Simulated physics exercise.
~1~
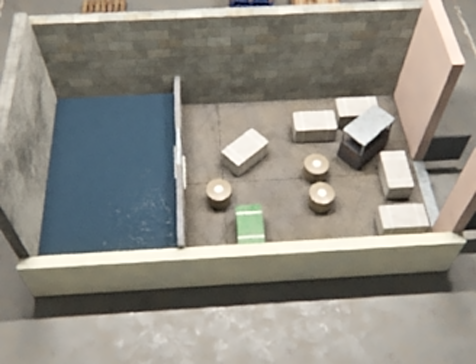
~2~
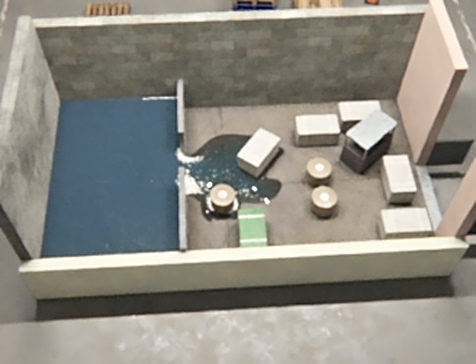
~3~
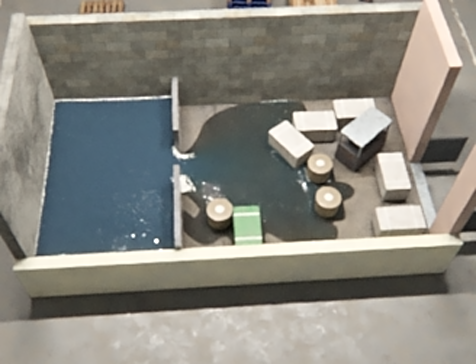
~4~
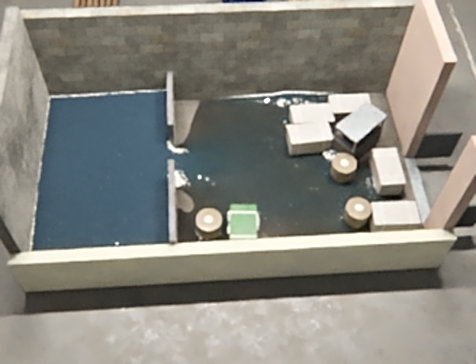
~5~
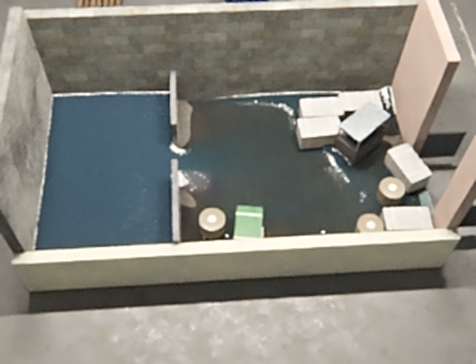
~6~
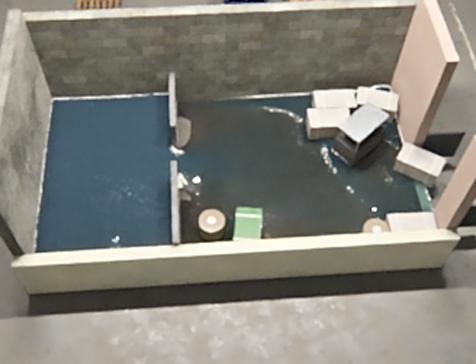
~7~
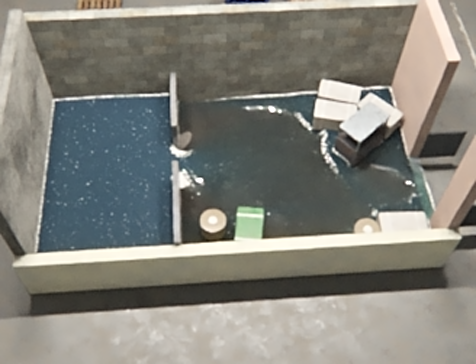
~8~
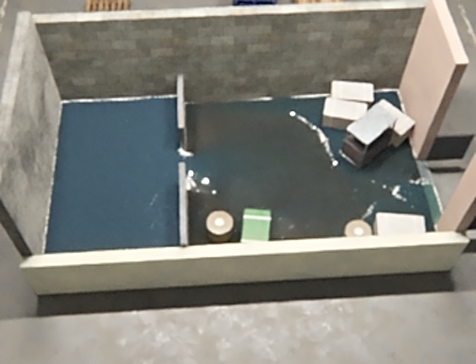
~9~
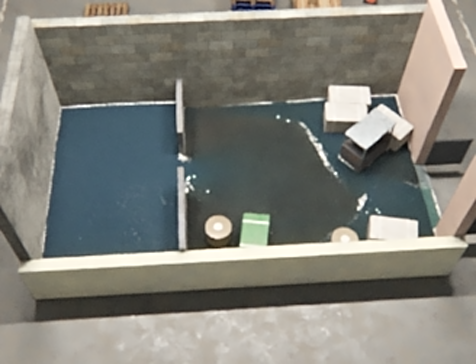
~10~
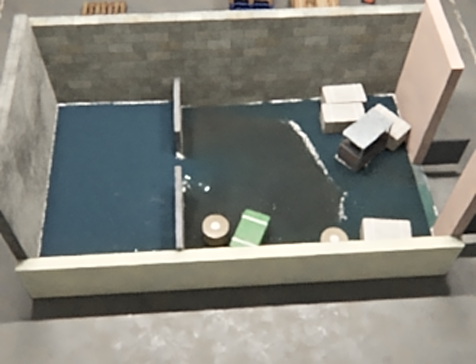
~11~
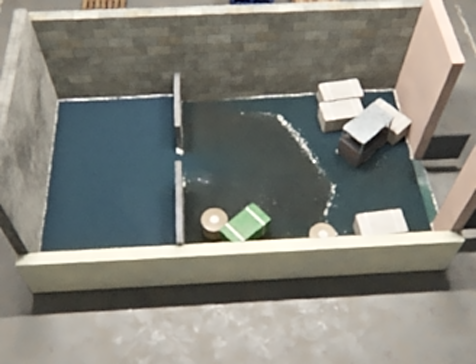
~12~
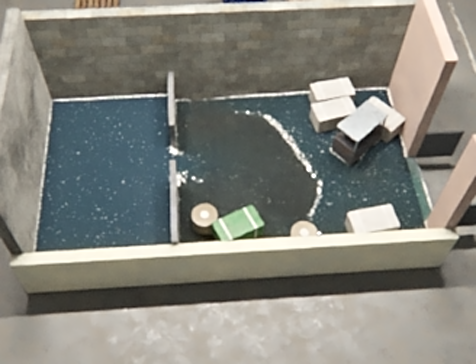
Dark water pours through a gap in the inner wall and spreads across the room of tubs and pale boxes, pushing several to the right, where some slip from view; the rest stay upright on the flooded floor, the green trunk barely shifted and slightly turned.
